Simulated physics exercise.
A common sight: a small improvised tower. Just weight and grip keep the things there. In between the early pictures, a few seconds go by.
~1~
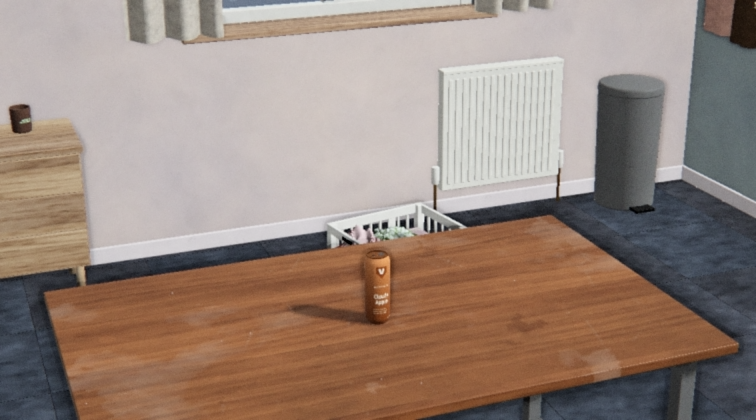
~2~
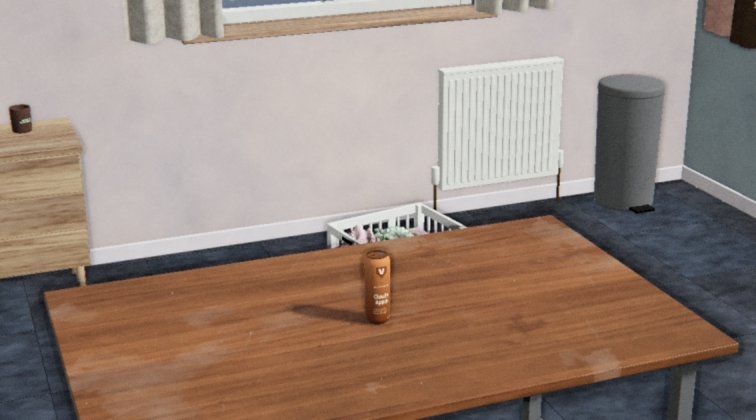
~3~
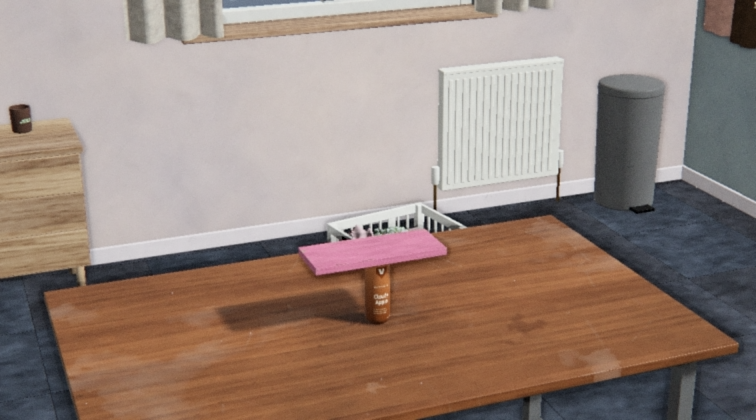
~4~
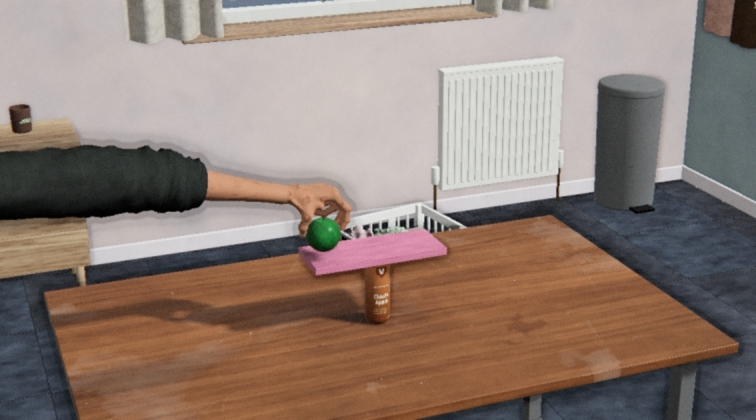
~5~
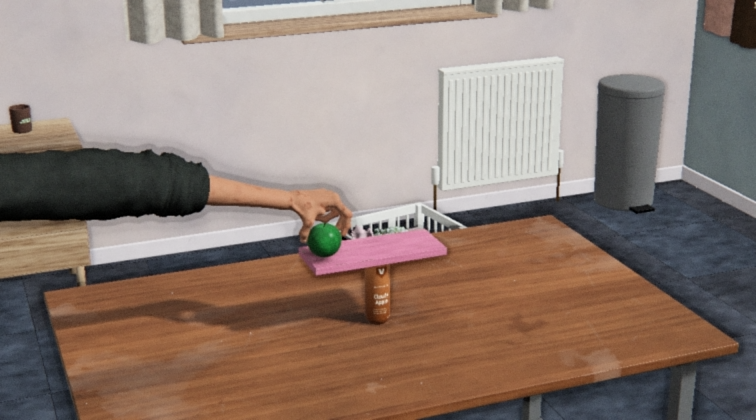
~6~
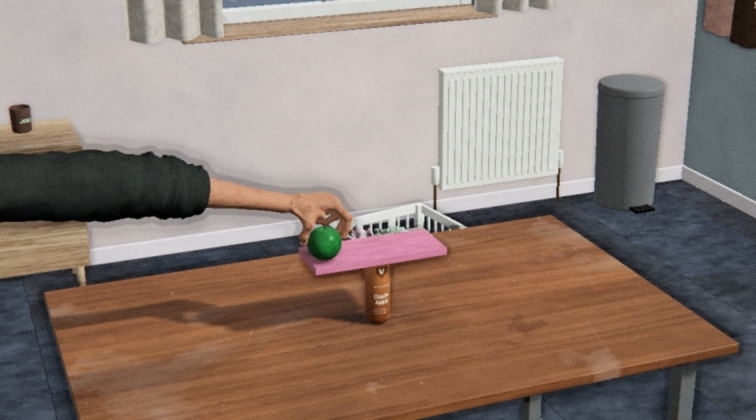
Hand lowering a green apple onto the left end of a pink board, which has appeared atop an orange can on a wooden table.
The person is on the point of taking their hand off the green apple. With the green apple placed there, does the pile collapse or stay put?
It collapses.
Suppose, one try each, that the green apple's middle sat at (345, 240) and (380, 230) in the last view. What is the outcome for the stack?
Case A: It caves in; case B: It survives.
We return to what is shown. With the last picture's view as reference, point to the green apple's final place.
It finishes at about (321, 323).
Then, 0.40 s past the last view, green apple now fallen; pink board rocked 72° from its first pose.
Then, 0.70 s past the last view, pink board on its side.
Then, 1.00 s past the last view, pink board now fallen.
Finally, fallen, pink board and green apple; left askew, orange can. Final places as the last picture's camera would see them, green apple near (321, 323). The stack loses its balance.
